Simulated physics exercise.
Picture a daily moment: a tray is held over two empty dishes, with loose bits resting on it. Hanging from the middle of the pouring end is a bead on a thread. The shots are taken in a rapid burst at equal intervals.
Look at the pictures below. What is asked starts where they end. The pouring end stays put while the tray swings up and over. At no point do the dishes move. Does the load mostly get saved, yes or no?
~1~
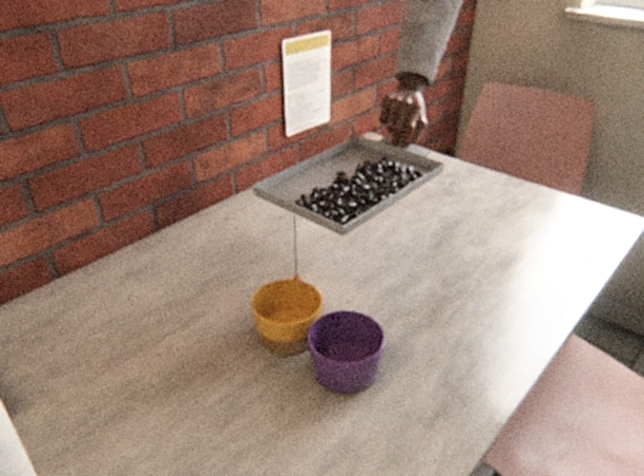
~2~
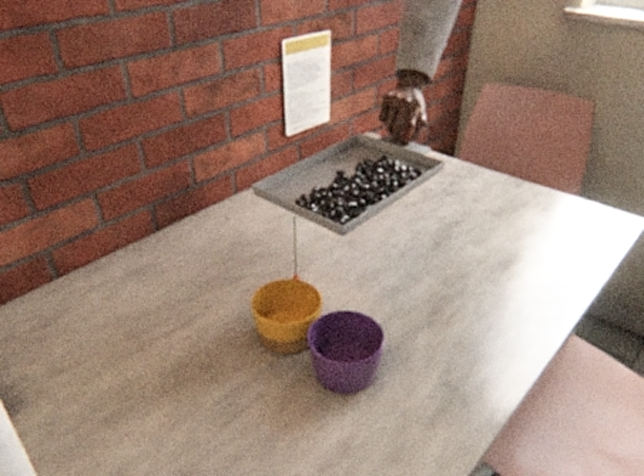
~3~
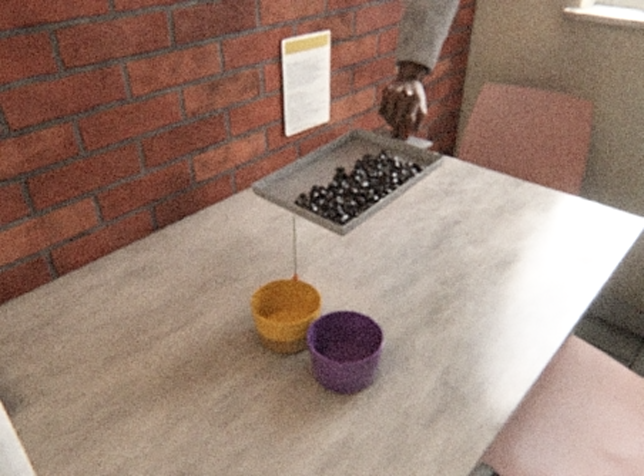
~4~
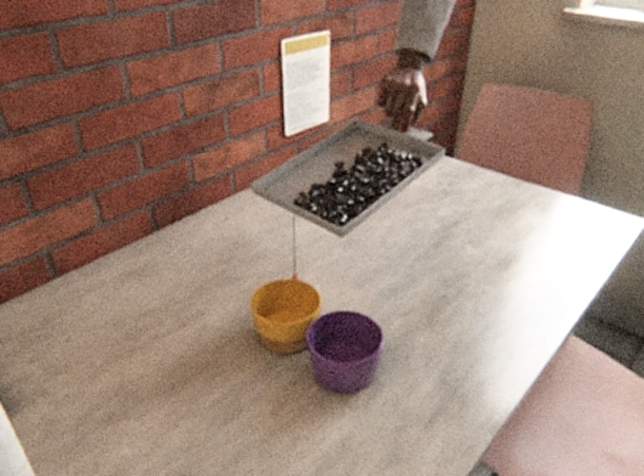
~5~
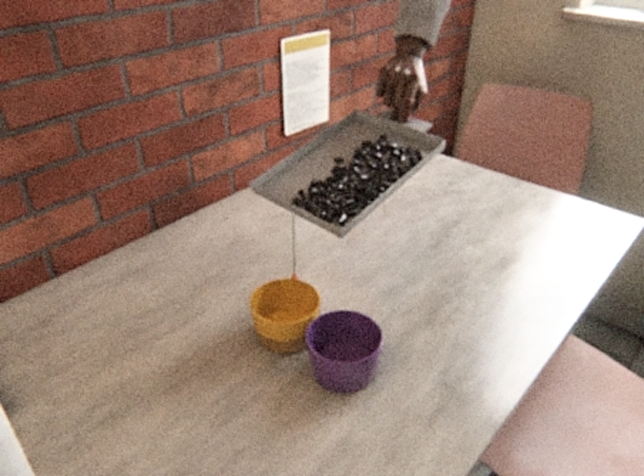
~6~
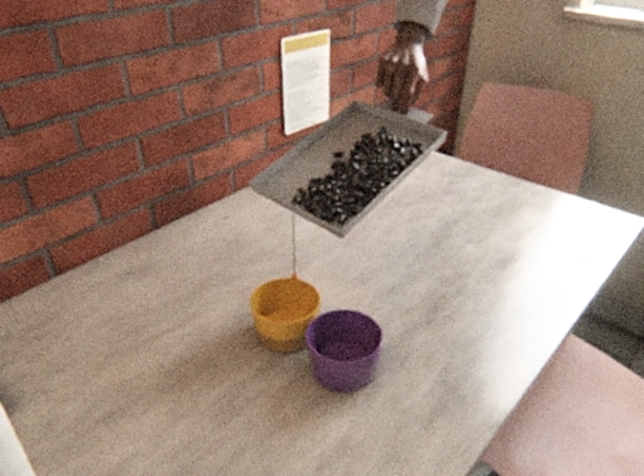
Yes, most of it is saved.
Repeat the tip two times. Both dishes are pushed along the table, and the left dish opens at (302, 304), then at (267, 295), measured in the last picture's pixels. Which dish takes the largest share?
The dish at left, then the dish at right.
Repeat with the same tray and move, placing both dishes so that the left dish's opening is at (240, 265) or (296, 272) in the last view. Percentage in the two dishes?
40 per cent the first time, 20 per cent the second time.
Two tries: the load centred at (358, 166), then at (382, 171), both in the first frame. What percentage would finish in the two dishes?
Respectively 70 and 70 in a hundred.
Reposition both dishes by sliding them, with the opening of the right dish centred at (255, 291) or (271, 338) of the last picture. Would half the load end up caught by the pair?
Shy of half, then shy of half.
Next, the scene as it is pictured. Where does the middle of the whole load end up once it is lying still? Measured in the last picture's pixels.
The centre ends up roughly at (301, 340).
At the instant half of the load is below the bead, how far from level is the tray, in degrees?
Roughly 105 degrees at that moment.
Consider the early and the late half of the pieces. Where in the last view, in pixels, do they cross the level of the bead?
(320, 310), then (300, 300).
Soon, tray tipped steeply; nearly all on the tray; a stray few in the air.
A while on, tray tipped right over; most on the tray; a stray few in the right dish; a stray few in the left dish; a small part in the air.
Towards the end, tray tipped past a quarter turn; about a third in the right dish; about half in the left dish; about a quarter outside both.
Finally, tray tipped past a quarter turn; about a third in the right dish; about half in the left dish; about a quarter outside both.
